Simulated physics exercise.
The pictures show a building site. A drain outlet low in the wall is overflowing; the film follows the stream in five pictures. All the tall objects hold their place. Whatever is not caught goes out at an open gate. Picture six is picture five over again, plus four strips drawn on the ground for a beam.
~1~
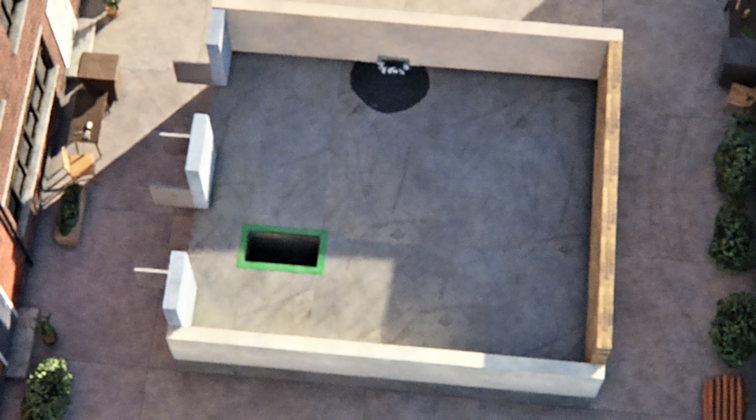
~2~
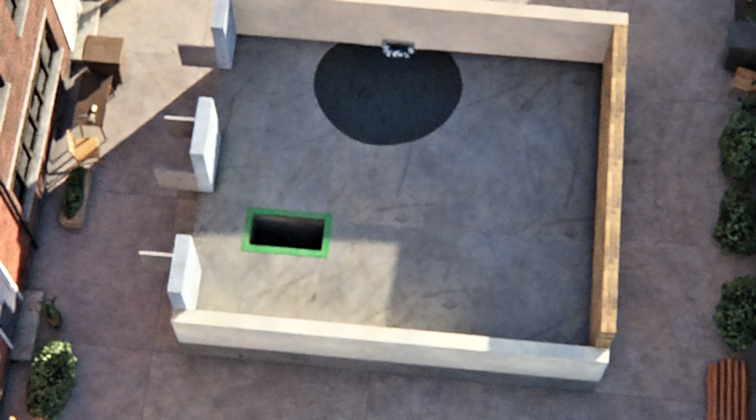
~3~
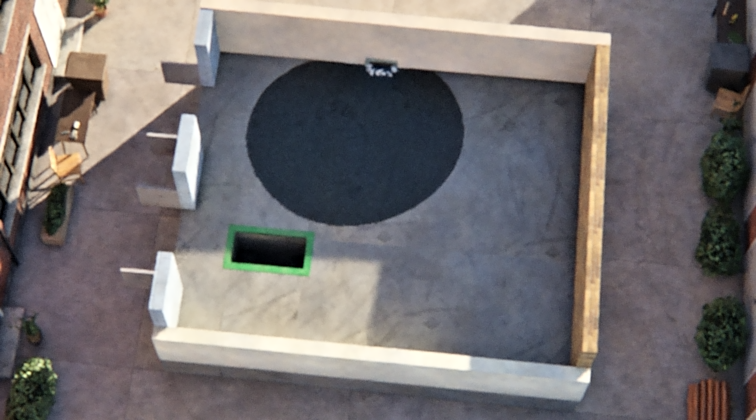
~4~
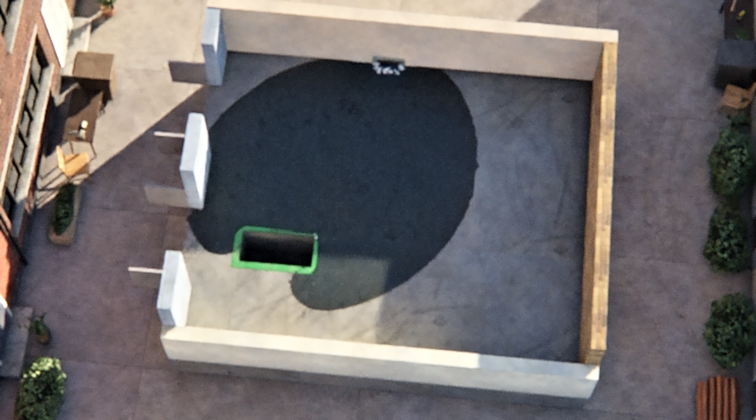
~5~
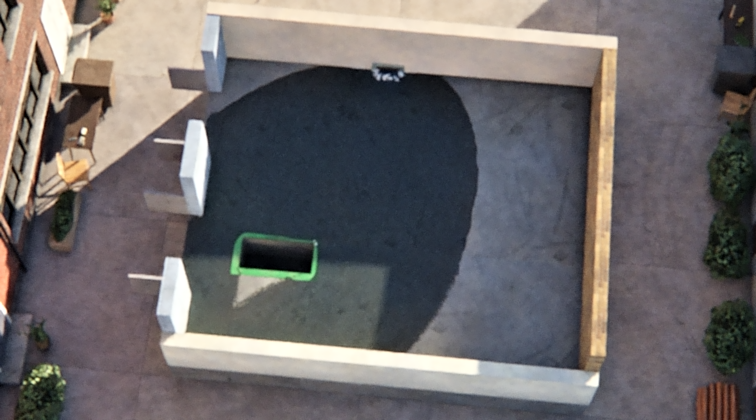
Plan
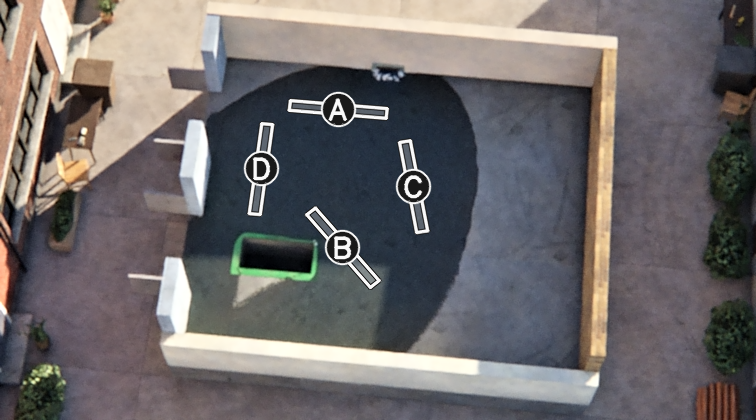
Dark water spreads from a small outlet at the top wall of a rectangular concrete yard on a building site, seen from high above by a camera that shifts slightly. Pale walls edge the top and bottom, a tan one stands right, and whitish gate posts line the open left side near a green-rimmed gully. The rounded patch widens down and leftward, reaches the gully, wraps around it and touches the bottom wall, leaving the right side dry.
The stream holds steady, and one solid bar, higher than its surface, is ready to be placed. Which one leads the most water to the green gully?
The best place is D.
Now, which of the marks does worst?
A.
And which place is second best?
The answer is C.
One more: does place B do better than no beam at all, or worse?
It is worse.
On the marked copy, A from (289, 105) to (386, 113); B from (311, 211) to (374, 284); C from (404, 141) to (422, 231); D from (254, 214) to (267, 124).
With A, about 27 % of the stream runs into the green gully, about 73 % out by the gates.
With B, about 42 % of the stream runs into the green gully, about 58 % out by the gates.
With C, about 53 % of the stream runs into the green gully, about 47 % out by the gates.
With D, about 67 % of the stream runs into the green gully, about 33 % out by the gates.
